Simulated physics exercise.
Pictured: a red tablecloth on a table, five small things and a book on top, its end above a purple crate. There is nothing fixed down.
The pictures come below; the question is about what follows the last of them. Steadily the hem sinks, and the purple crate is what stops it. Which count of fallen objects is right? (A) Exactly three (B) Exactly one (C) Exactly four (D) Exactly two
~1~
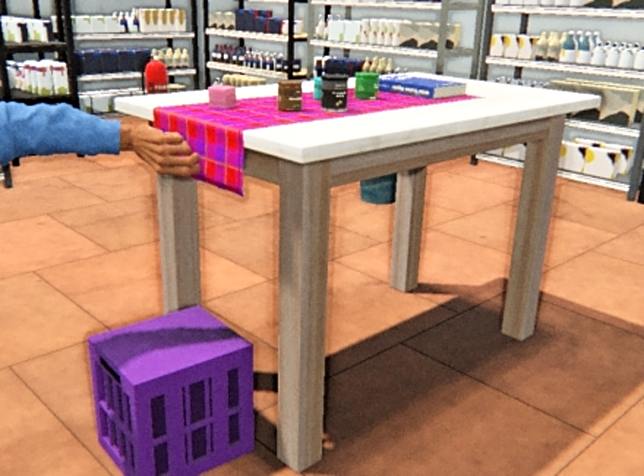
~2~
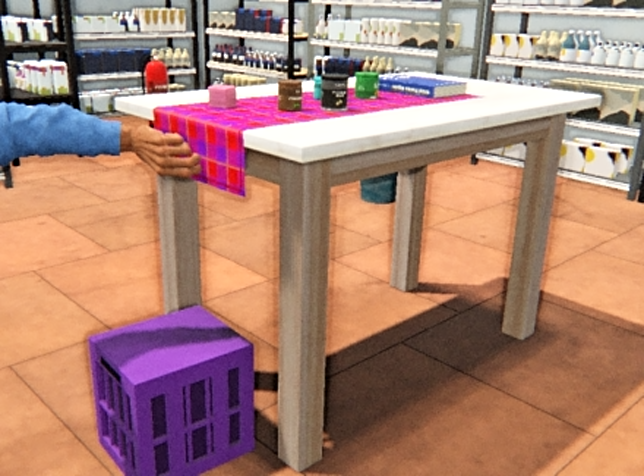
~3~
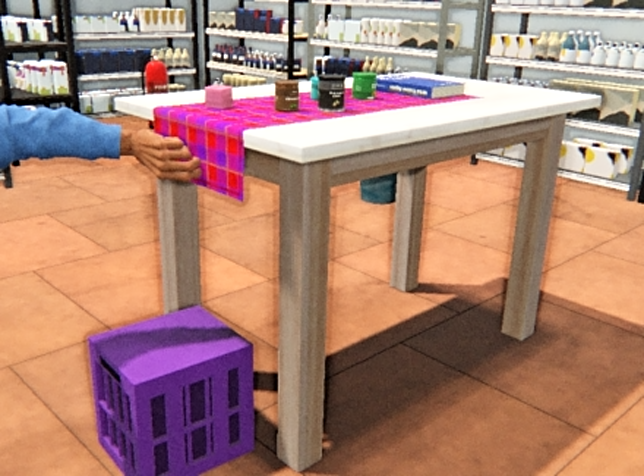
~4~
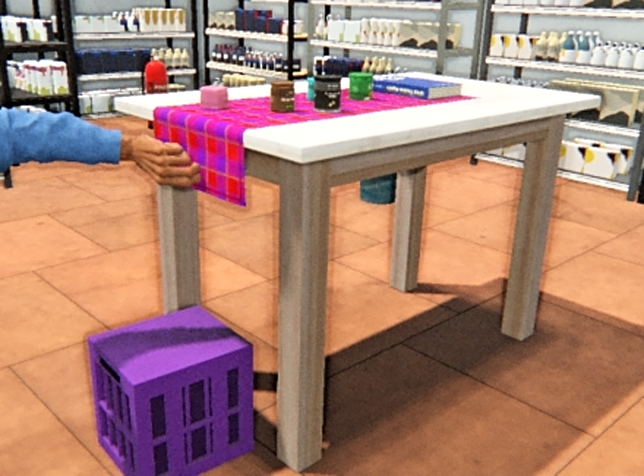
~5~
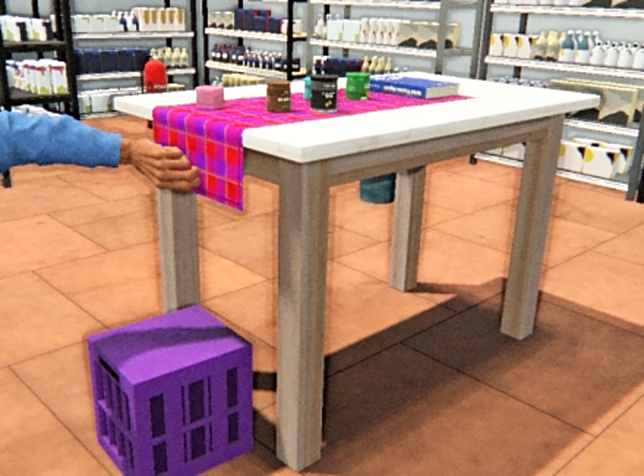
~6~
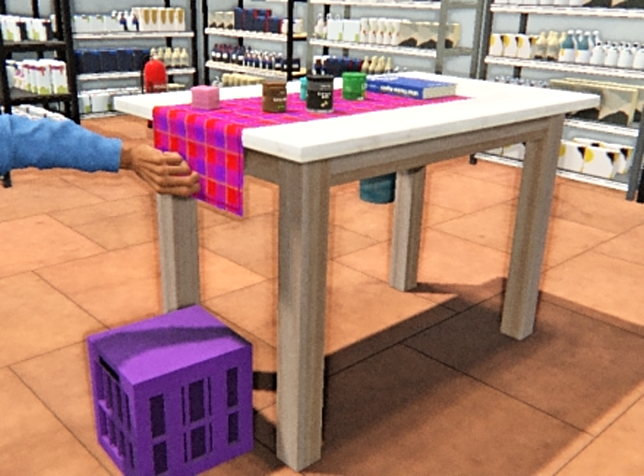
Answer: A.
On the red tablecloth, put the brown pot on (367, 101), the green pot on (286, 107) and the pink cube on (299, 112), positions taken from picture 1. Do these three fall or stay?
The brown pot stays put; the green pot ends up off; the pink cube ends up off.
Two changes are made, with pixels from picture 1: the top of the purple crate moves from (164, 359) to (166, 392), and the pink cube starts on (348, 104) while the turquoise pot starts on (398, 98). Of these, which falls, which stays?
Note: Pink cube lost; turquoise pot kept on top.
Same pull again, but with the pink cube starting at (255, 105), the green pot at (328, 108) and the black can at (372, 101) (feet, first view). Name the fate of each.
The pink cube ends up off the top, the green pot ends up off the top, the black can ends up on top still.
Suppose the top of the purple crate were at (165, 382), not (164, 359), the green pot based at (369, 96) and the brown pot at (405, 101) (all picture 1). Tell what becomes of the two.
Observed: Green pot remains seated; brown pot remains seated.
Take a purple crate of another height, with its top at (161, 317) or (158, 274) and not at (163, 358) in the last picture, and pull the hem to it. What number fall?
The count: 2 and 1.
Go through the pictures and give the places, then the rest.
The first frame shows hem (244, 197); pink cube (222, 87); brown pot (290, 82); black can (335, 76); turquoise pot (325, 79); green pot (367, 74); top of the crate (164, 359).
The second frame shows hem (246, 196); pink cube (222, 87).
The third frame shows hem (243, 201); brown pot (287, 82).
The fourth frame shows hem (246, 206); black can (328, 76); top of the crate (163, 359).
The fifth frame shows hem (243, 211); turquoise pot (316, 79).
The sixth frame shows hem (243, 217); pink cube (206, 88); brown pot (275, 82); black can (321, 76); turquoise pot (312, 79); green pot (355, 74).
Soon after, hem near (197, 265); pink cube gone.
After that, hem on the crate; pink cube, brown pot and black can gone.
In the end, hem on the crate; pink cube, brown pot and black can gone. It carries off three.
